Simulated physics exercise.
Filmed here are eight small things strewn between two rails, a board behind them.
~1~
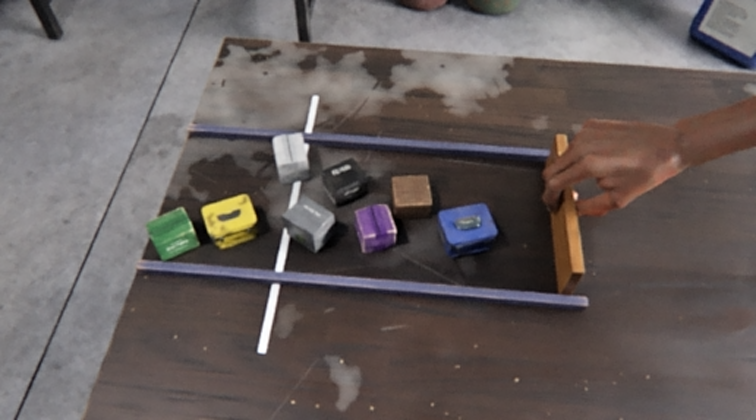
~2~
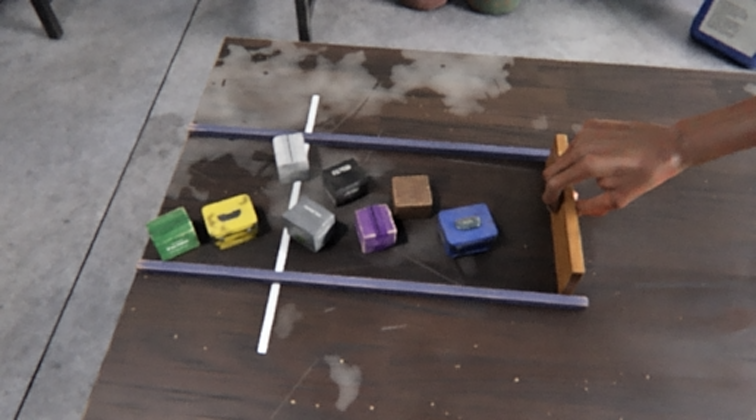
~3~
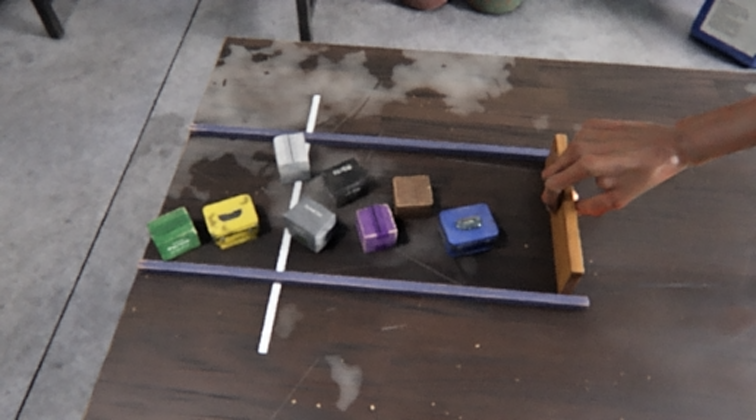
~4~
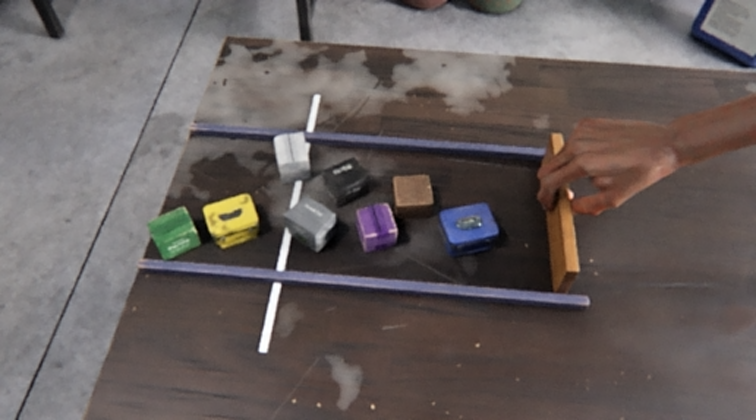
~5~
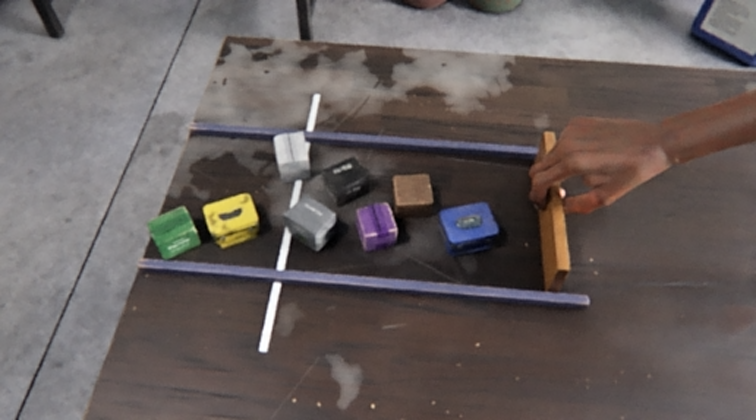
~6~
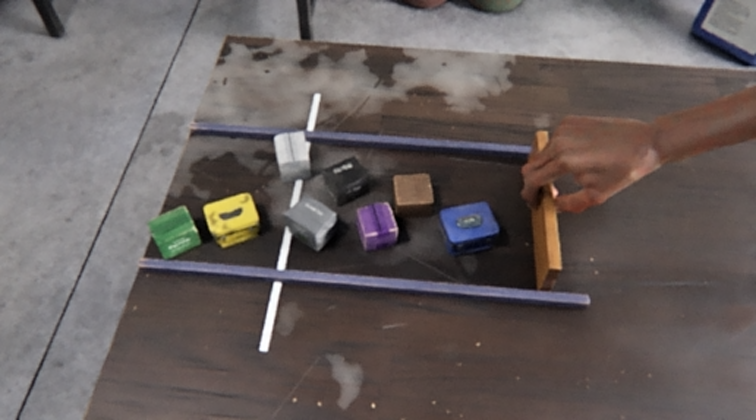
A hand slides a wooden board slightly left between two rails, toward eight small blocks.
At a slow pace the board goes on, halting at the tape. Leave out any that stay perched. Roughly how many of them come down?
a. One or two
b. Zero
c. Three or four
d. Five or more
Option a: One or two.
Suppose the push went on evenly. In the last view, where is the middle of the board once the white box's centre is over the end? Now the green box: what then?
I'd say about (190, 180) for the first one and about (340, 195) for the second.
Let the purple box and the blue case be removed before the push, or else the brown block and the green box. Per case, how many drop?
You'd count 0 the first time and 1 the second time.
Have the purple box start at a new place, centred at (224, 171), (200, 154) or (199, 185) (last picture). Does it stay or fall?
Taking the spots in order, it holds firm, holds firm, and holds firm.
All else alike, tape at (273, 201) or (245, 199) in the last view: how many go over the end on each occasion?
In the first try the count is 2, and in the second it is 3.
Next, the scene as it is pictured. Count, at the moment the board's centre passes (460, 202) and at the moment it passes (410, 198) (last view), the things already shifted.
First 1, after that 4.
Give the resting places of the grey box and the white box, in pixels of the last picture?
Final spots - grey box (185, 217), white box (265, 149).
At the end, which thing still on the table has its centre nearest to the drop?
The grey box finishes closest.
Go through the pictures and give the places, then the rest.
In the first frame, green box (173, 234); yellow case (231, 222); white box (291, 159); board (563, 212); tape (293, 205).
In the second frame, yellow case (232, 222); brown block (411, 197).
In the third frame, white box (292, 159); blue case (467, 231).
In the fourth frame, green box (174, 234); black box (346, 181).
In the fifth frame, yellow case (233, 221); board (550, 209).
In the sixth frame, green box (175, 233); yellow case (233, 220); white box (293, 157); board (543, 208); tape (295, 203).
Soon after, none off yet; green box at rest near (175, 233); yellow case at rest near (233, 220); white box at rest near (293, 157).
After that, none off yet; green box at rest near (174, 233); yellow case displaced a little near (220, 219); white box at rest near (293, 157).
In the end, the number that fall off is one or two; gone, yellow case and green box.
